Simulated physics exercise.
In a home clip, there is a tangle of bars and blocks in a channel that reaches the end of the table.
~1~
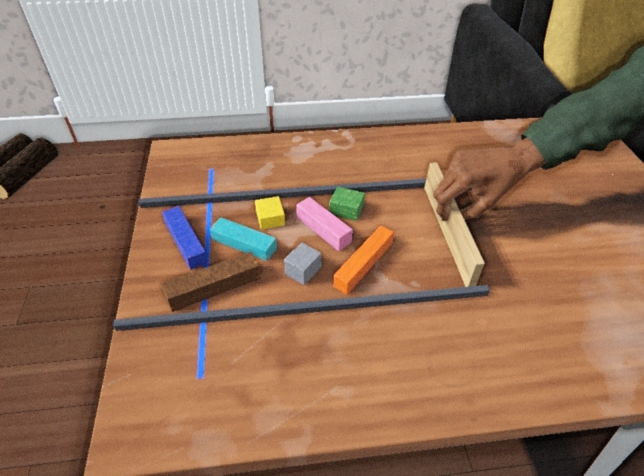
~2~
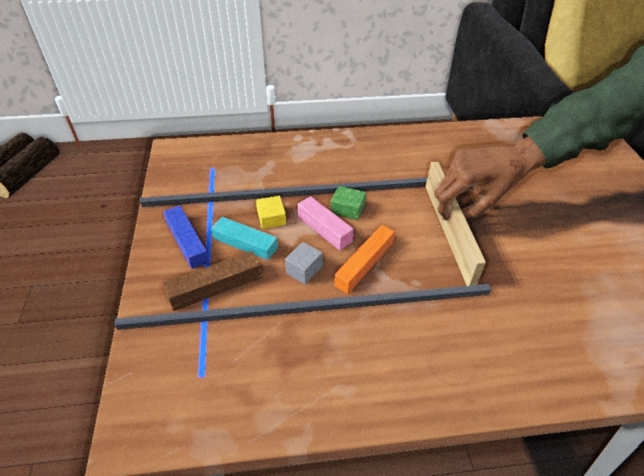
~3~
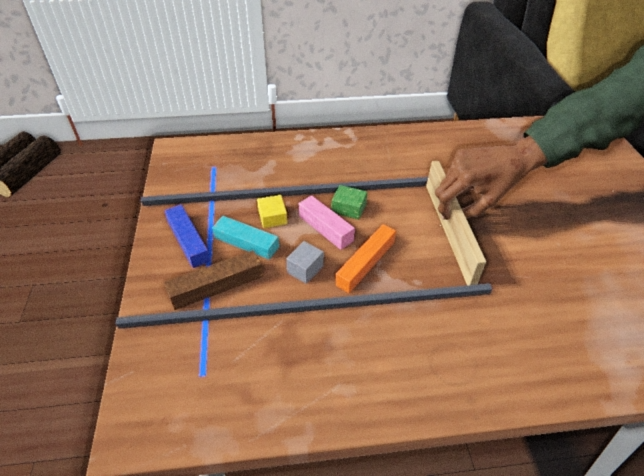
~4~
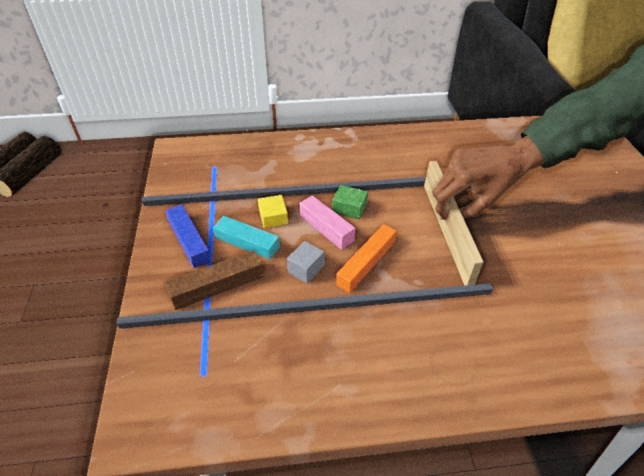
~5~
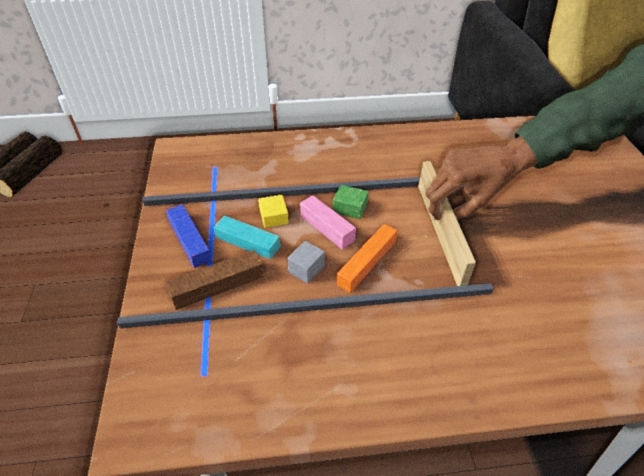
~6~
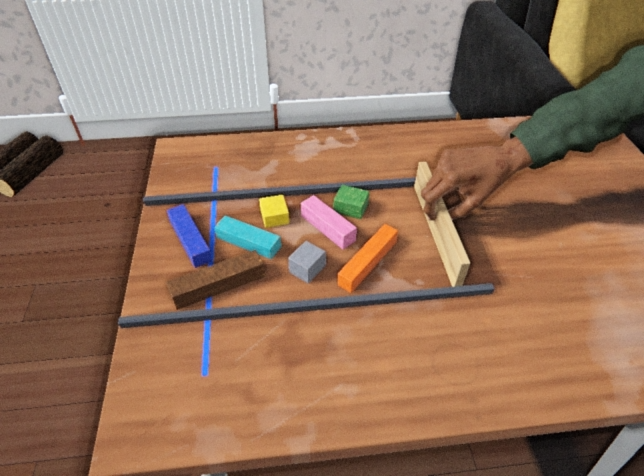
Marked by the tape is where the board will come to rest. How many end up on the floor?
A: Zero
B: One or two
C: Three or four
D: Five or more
One or two (B).
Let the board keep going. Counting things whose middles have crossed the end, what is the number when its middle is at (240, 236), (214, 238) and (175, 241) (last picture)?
The numbers are 0, 2 and 4.
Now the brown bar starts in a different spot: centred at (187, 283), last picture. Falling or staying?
Result: It comes off.
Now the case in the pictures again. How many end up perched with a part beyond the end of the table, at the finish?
Result: 1.
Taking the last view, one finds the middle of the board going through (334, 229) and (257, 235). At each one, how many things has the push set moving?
I count 5 first and 8 after.
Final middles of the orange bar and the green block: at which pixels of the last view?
One is at about (201, 273), the other at about (197, 216).
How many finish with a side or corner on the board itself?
Count recorded: 2.
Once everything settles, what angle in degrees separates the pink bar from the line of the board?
I'd estimate about 20 degrees.
Soon after, none off yet; blue bar at rest near (189, 235); brown bar at rest near (217, 279); turquoise bar at rest near (248, 237).
After that, none off yet; blue bar displaced a little near (175, 239); brown bar displaced a little near (192, 289); turquoise bar displaced a little near (216, 248).
In the end, the number that fall off is one or two; gone, brown bar and blue bar.
